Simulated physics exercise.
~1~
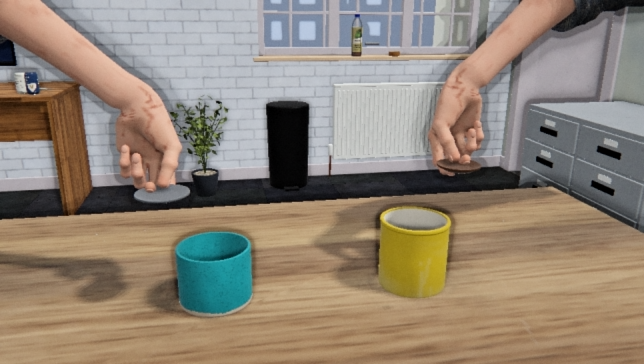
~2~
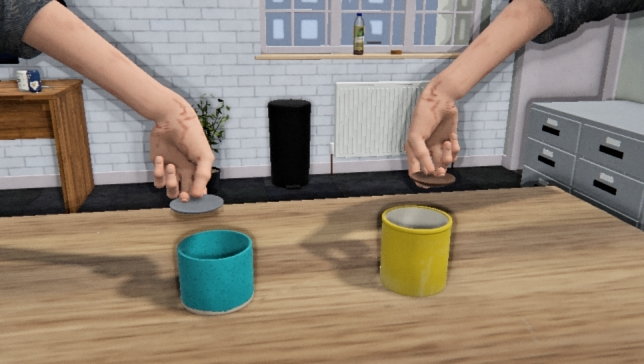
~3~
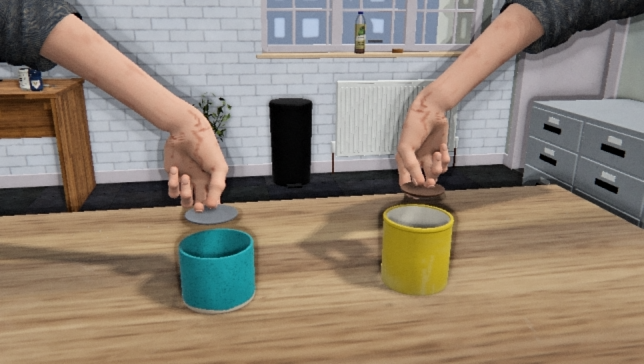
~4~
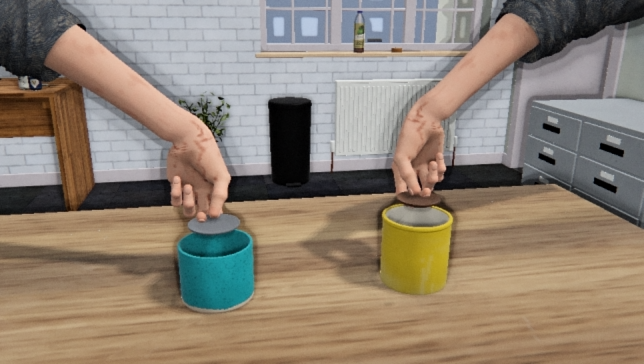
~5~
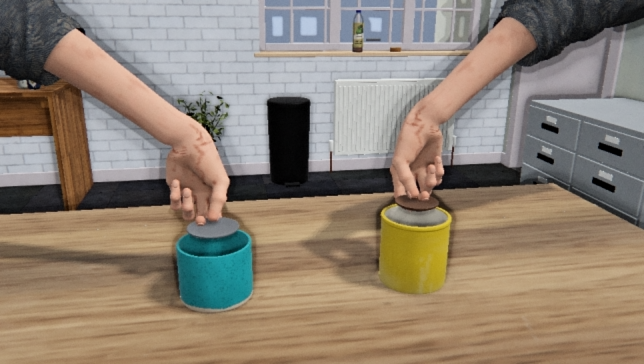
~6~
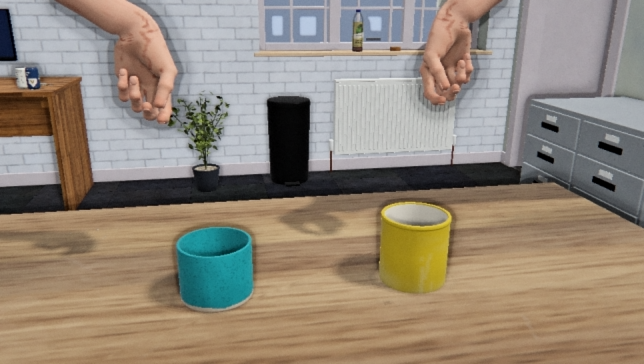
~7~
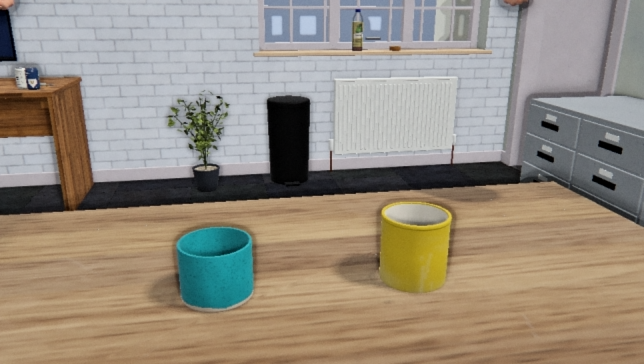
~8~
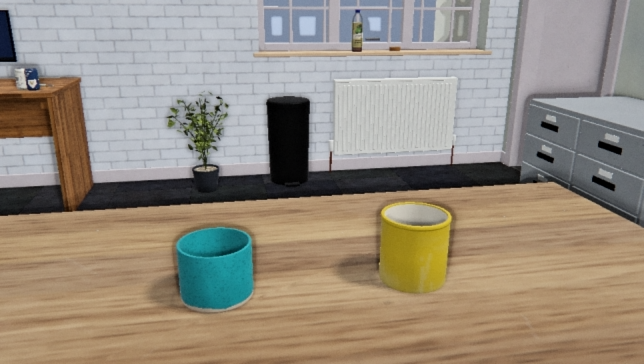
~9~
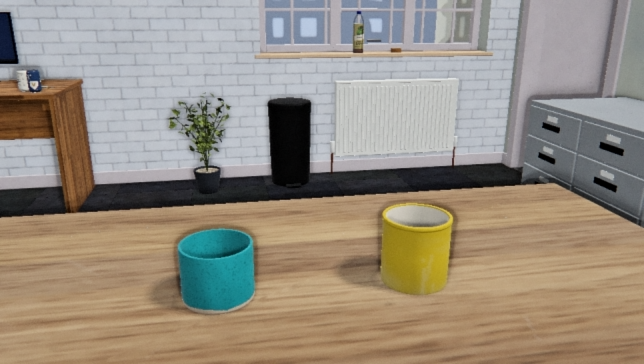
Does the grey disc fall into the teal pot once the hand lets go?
Yes, the grey disc drops inside the teal pot, leaving its top open.
